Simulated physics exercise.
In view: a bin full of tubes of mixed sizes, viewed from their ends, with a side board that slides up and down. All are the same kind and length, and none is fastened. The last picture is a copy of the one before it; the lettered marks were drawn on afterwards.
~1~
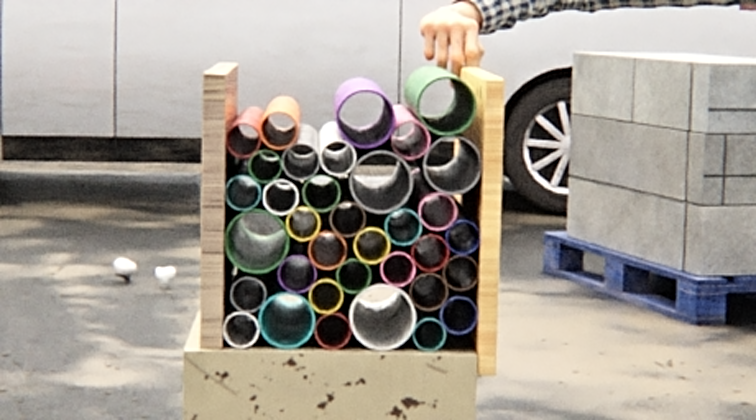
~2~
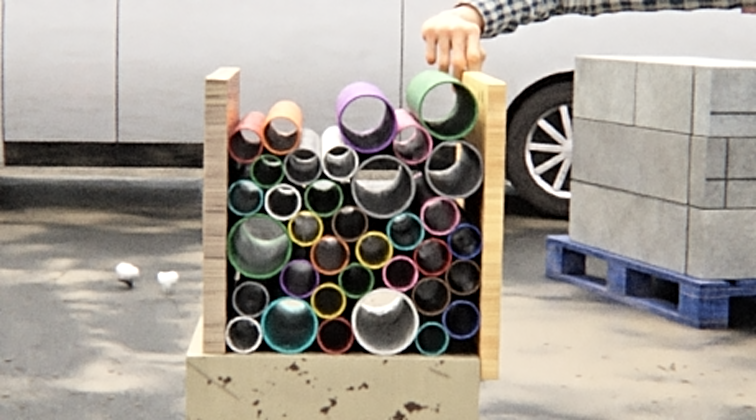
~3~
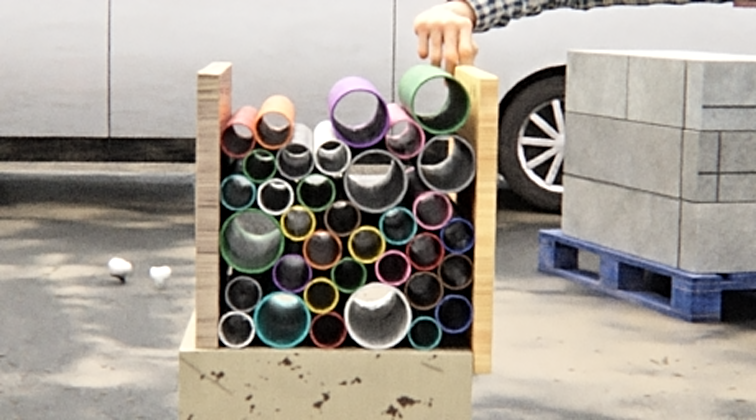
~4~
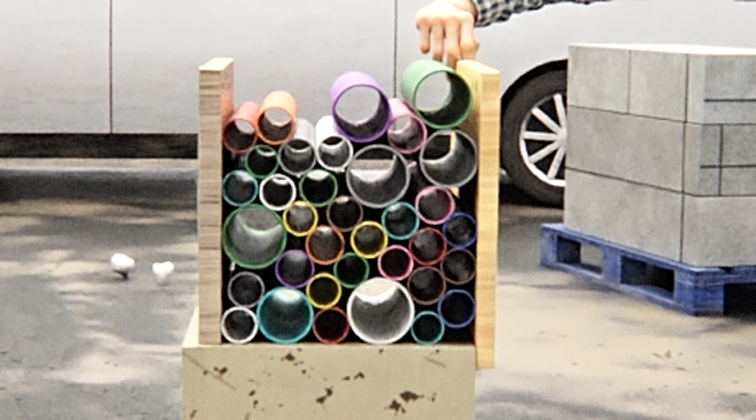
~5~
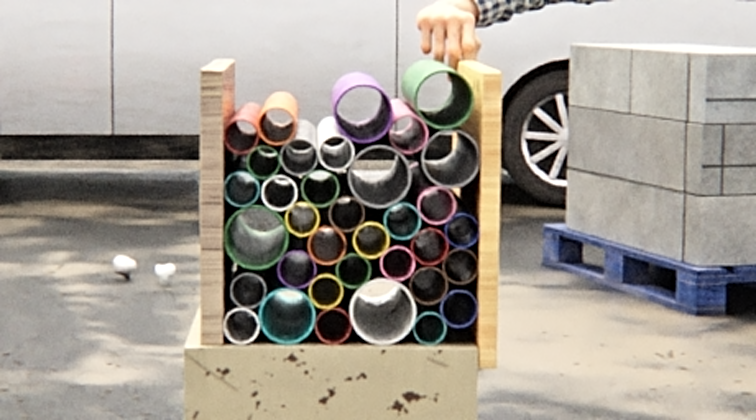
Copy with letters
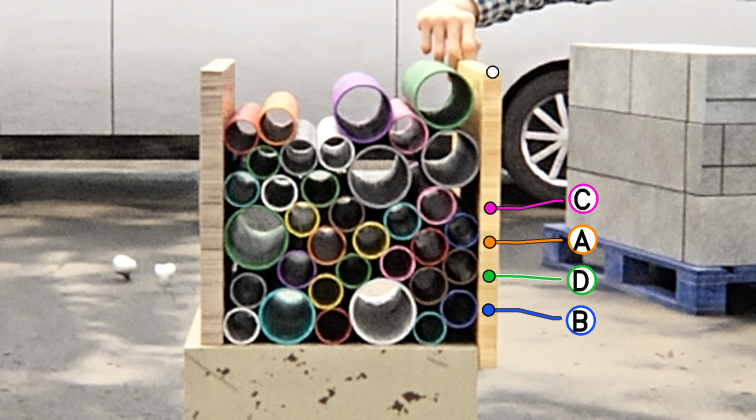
On a paved area beside a parked silver vehicle, a bin between two upright boards holds a pile of open-ended tubes in mixed sizes and colours. A hand rests at the top of the right board, by a large green tube. The view shifts slightly, but the tubes and hand barely move.
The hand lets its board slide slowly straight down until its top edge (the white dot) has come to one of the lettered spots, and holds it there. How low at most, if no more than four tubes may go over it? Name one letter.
At most to A.
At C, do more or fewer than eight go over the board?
It loses fewer than eight.
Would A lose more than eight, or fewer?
Fewer than eight.
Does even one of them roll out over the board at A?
Yes.
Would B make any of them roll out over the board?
At B: Yes.
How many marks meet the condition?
Two of the four.
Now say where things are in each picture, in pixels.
Side board (475, 208); a white tube (241, 330); a blue tube (459, 315), in the first picture.
A blue tube (462, 319); a purple tube (300, 279), in the second picture.
A green tube (252, 241); a yellow tube (298, 223), in the third picture.
A grey tube (449, 159); a red tube (240, 135), in the fourth picture.
Side board (473, 201); a white tube (241, 326); a blue tube (460, 308), in the fifth picture.
On the marked copy, A at (489, 242); B at (488, 310); C at (490, 208); D at (489, 277); the white dot at (492, 72).
Following A. Soon after the start, top of the board (481, 146).
Later, top of the board (480, 231).
In the end, top of the board (480, 241), two out over the board.
As for the rest, B more than four out over the board; C one out over the board; D five out over the board.
